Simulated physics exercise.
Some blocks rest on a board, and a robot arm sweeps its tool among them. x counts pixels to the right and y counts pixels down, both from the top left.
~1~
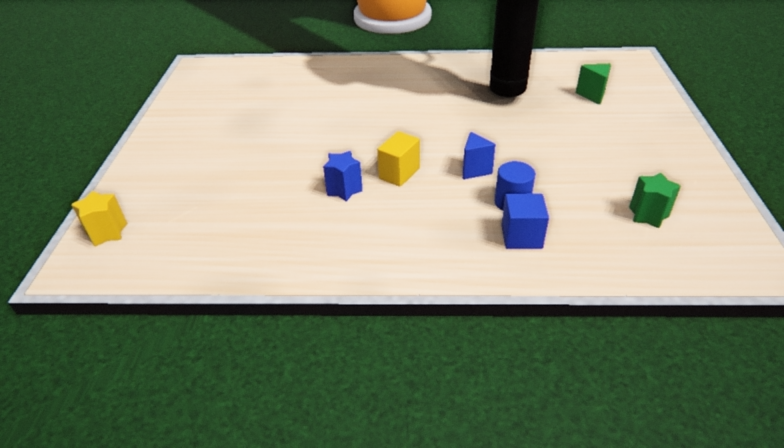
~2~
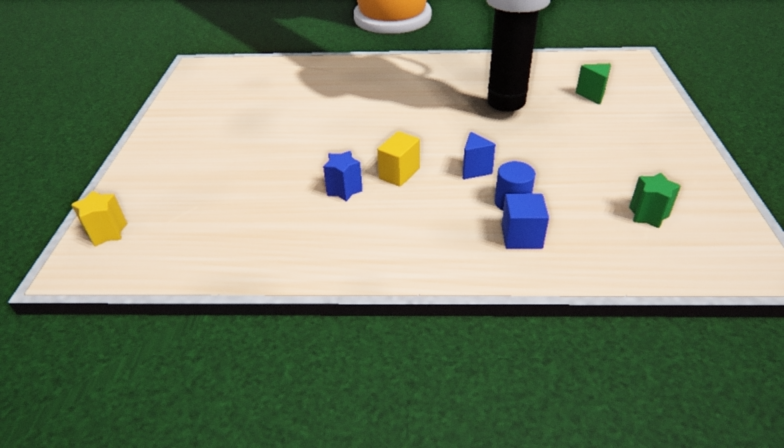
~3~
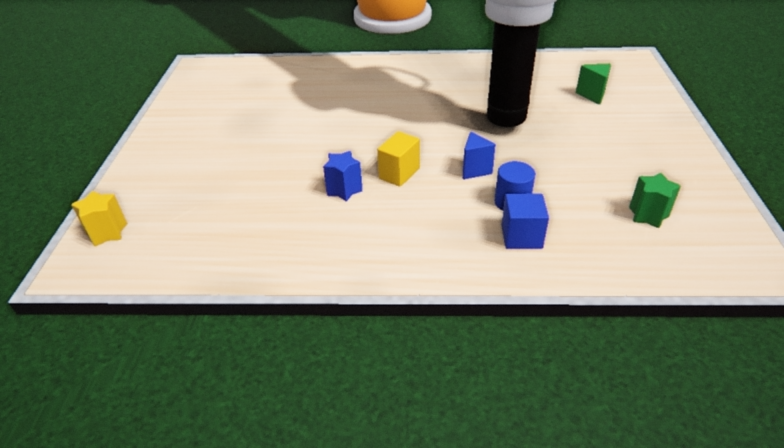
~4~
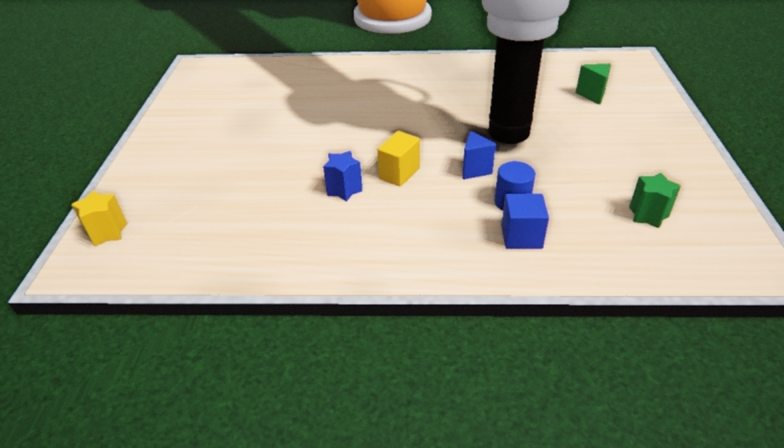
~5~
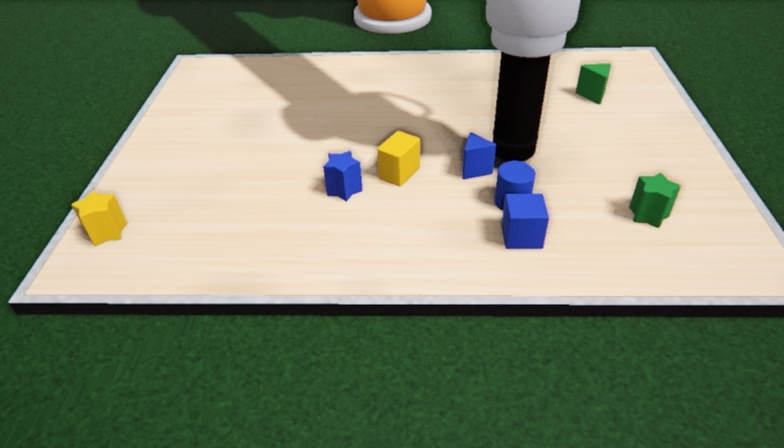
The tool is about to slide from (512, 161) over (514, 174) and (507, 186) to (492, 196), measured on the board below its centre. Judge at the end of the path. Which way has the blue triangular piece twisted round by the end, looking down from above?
Clockwise, looking down.
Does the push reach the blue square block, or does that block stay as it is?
Gets moved.
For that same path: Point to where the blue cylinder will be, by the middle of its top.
Top centre: (505, 191).
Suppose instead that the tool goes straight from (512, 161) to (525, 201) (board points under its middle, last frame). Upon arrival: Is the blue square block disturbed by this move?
It travels a centimetre or more.
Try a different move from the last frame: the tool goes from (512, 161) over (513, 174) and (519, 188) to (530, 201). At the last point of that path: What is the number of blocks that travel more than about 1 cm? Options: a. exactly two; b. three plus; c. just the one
Correct choice: A.
What follows on the original path. Halfway along, tool (513, 170); blue cylinder (516, 175).
At the end, tool (494, 185); yellow rectangle unmoved; blue triangular piece (473, 143), turned 35° clockwise; blue cylinder (505, 191); blue square block (530, 213), turned 20° anticlockwise.
